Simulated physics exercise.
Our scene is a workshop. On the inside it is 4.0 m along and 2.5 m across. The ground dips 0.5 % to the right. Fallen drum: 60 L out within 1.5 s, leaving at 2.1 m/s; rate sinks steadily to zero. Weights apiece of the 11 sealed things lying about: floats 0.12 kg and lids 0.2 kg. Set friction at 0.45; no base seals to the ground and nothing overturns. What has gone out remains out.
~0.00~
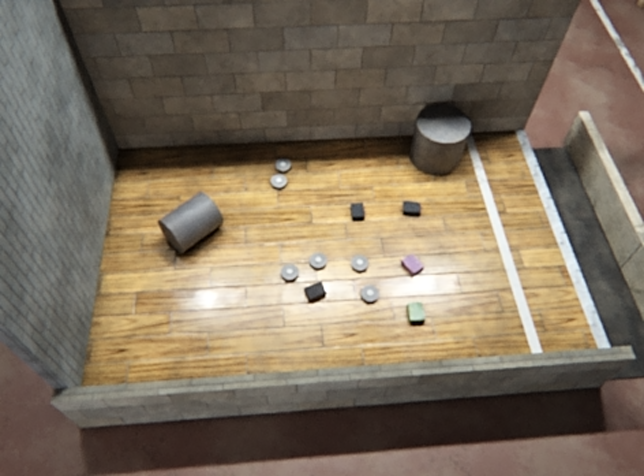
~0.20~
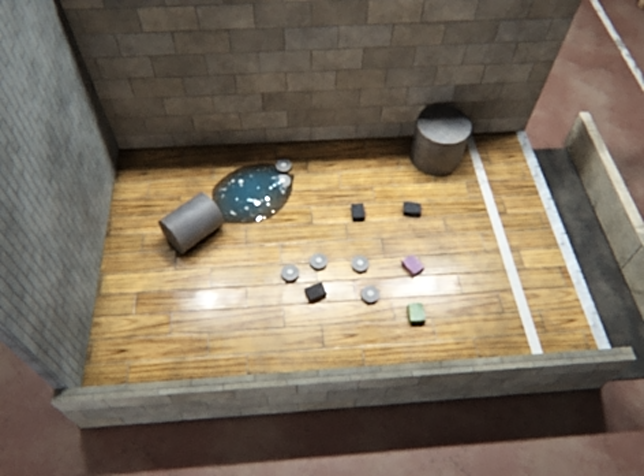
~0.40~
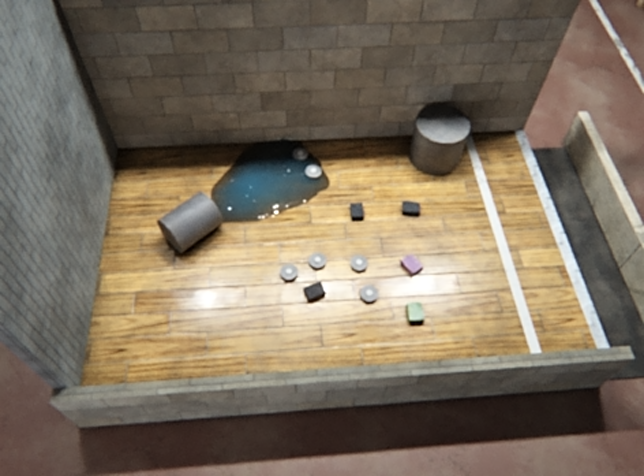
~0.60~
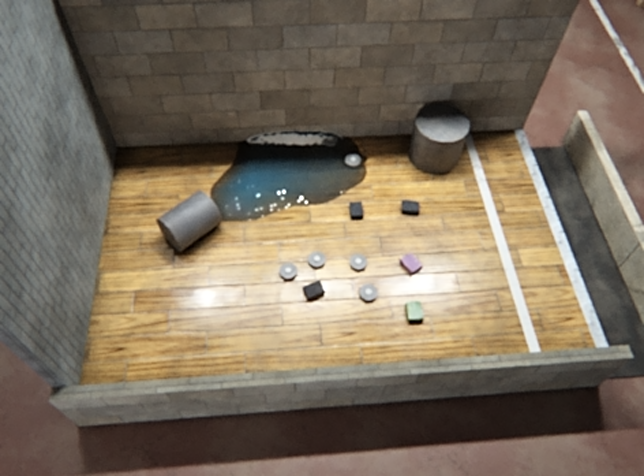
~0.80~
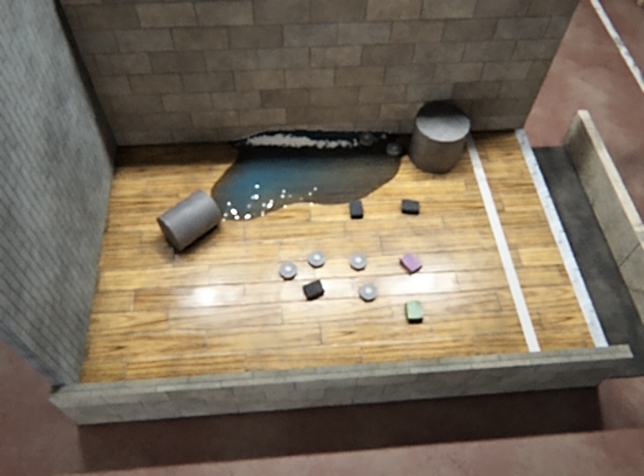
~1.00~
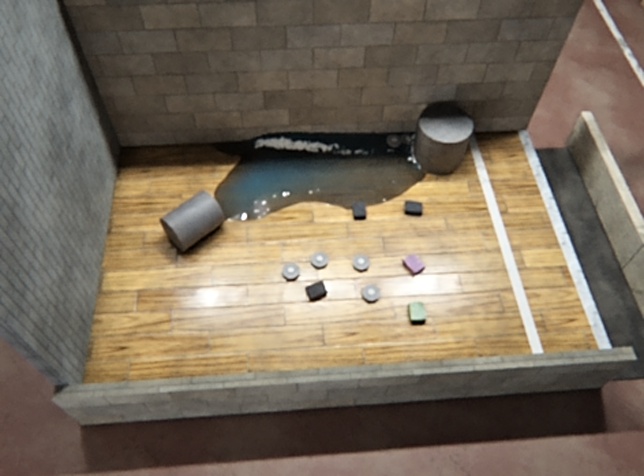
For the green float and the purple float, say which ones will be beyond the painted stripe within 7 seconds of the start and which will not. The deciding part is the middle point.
Verdict: The green float fails; the purple float fails.
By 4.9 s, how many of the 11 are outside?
The number is 0.
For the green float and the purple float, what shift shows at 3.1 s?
Roughly 10 and 60 cm.
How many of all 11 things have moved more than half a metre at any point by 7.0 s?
6 in all.
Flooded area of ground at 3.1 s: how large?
Roughly 4.0 m2.
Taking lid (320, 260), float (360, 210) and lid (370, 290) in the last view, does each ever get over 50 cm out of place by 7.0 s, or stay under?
Item one falls below it, item two exceeds it, item three falls below it.
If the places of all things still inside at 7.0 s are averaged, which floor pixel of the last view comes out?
Roughly at (341, 291).
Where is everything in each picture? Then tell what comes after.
The first picture shows the green float at (417, 311), on the bottom; the purple float at (413, 263), on the bottom; 0.0 m2 under water; 0 of 11 have shifted.
The second picture shows the green float at (417, 312) rests on the ground; the purple float at (413, 264), on the bottom; water covers 0.4 m2; 0 of 11 have shifted.
The third picture shows the green float at (416, 311), on the bottom; the purple float at (412, 263) rests on the ground; 0.7 m2 under water; 2 of 11 have shifted.
The fourth picture shows the green float at (415, 310), on the bottom; the purple float at (411, 262) rests on the ground; 1.1 m2 under water; 2 of 11 have shifted.
The fifth picture shows the green float at (415, 309), on the bottom; the purple float at (411, 261) rests on the ground; water covers 1.3 m2; 2 of 11 have shifted.
The sixth picture shows the green float at (418, 310), on the bottom; the purple float at (414, 263) rests on the ground; 1.5 m2 under water; 2 of 11 have shifted.
After 1.4 s the green float is near (418, 310), 0.0 m from its start, aground; the purple float is near (414, 263), 0.0 m from its start, aground; 0 of 11 are over the mark; 2 afloat.
After 3.1 s the green float is near (416, 325), 0.1 m from its start, aground; the purple float is near (390, 326), 0.6 m from its start, aground; 1 of 11 are over the mark; 2 afloat.
After 4.9 s the green float is near (416, 355), 0.4 m from its start, afloat; the purple float is near (316, 362), 1.2 m from its start, afloat; 1 of 11 are over the mark; 3 afloat.
After 7.0 s the green float is near (437, 357), 0.4 m from its start, afloat; the purple float is near (226, 367), 1.8 m from its start, aground; 1 of 11 are over the mark; 1 afloat.
